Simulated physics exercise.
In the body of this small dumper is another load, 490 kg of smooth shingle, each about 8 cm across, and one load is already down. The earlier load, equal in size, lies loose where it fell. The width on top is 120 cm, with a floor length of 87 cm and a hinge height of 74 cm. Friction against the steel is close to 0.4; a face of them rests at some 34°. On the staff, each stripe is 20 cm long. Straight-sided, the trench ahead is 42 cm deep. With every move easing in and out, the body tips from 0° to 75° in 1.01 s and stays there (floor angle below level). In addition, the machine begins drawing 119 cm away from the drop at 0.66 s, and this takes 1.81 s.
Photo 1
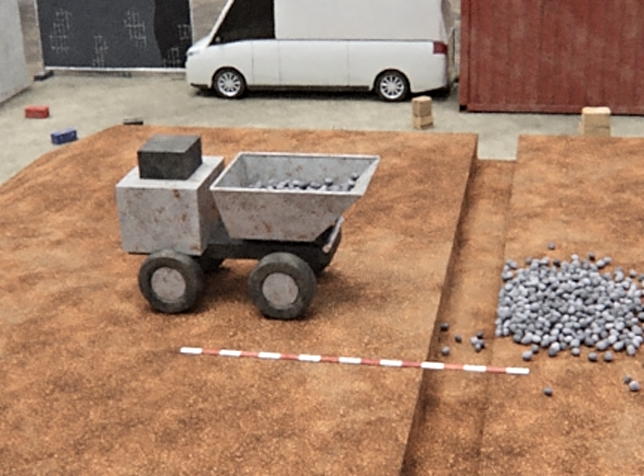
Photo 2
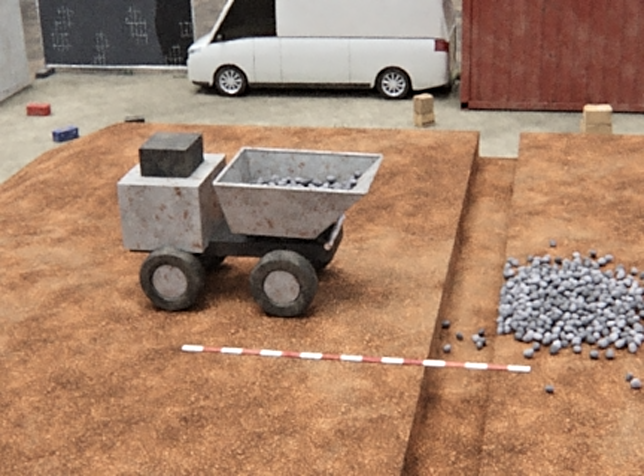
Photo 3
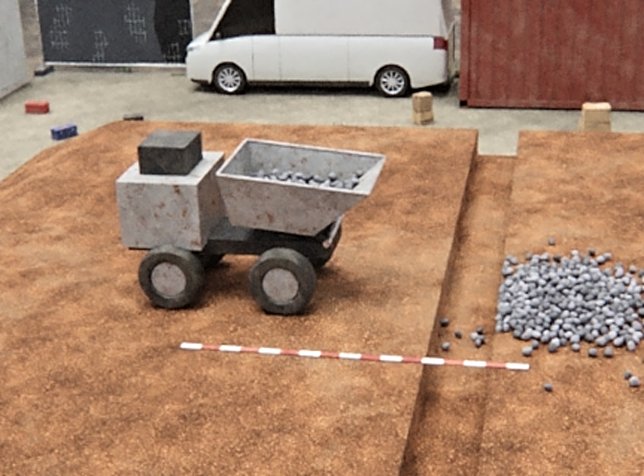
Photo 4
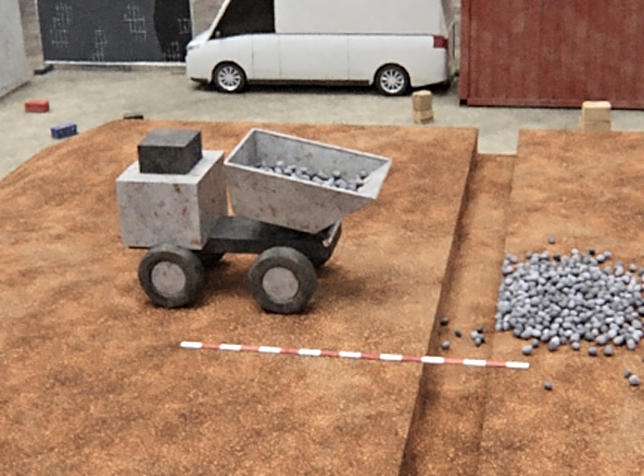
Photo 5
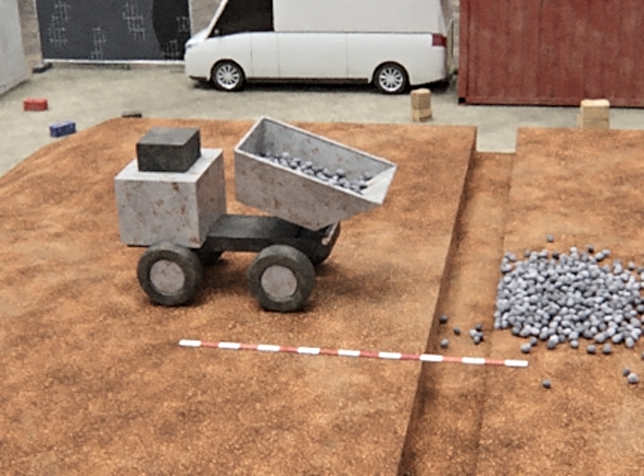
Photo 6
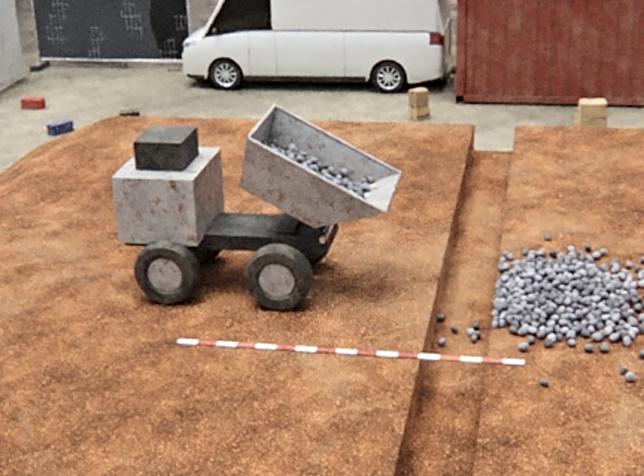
In this clip, a small grey dumper loaded with grey stones stands on brown ground left of a trench, a loose stone pile beyond it, and its body steadily tilts up, front end rising, while the wheels stay still.
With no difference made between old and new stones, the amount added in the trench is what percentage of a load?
It is roughly 51 per cent of a load.
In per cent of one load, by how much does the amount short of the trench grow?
About 50 percent of one load.
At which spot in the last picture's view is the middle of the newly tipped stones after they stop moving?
Their centre ends up near (439, 310).
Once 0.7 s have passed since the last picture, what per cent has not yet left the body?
75 % still inside.
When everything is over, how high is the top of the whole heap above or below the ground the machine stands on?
24 cm.
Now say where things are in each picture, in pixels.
In the first frame, lip at (362, 195), floor tilted 0°, highest stones at (322, 187). The earlier load is highest near (550, 292), 20 cm above ground level, 1 % in the trench, 98 % past the trench.
In the second frame, lip at (365, 193), floor tilted 1°, highest stones at (321, 184).
In the third frame, lip at (369, 194), floor tilted 6°, highest stones at (286, 179).
In the fourth frame, the body is at 12°, its lip at (375, 199); the top of the load is at (268, 172).
In the fifth frame, lip at (381, 205), floor tilted 19°, highest stones at (264, 160).
In the sixth frame, lip at (385, 213), floor tilted 28°, highest stones at (271, 149).
Then, 0.3 s after the last picture the floor is at 64°; in per cent of one load, 100 in the body, 1 in the trench, 98 past the trench; the foremost stones are past the picture's edge.
Then, 0.7 s after the last picture the floor is at 75°; in per cent of one load, 76 in the body, 24 short of the trench, 1 in the trench, 98 past the trench; the foremost stones are past the picture's edge.
Then, 2.5 s after the last picture the floor is at 75°; in per cent of one load, 0 in the body, 49 short of the trench, 52 in the trench, 98 past the trench; the foremost stones are past the picture's edge.
Then, 5.2 s after the last picture the floor is at 75°; in per cent of one load, 0 in the body, 49 short of the trench, 52 in the trench, 98 past the trench; the foremost stones are past the picture's edge. Net gain in the trench, 51.
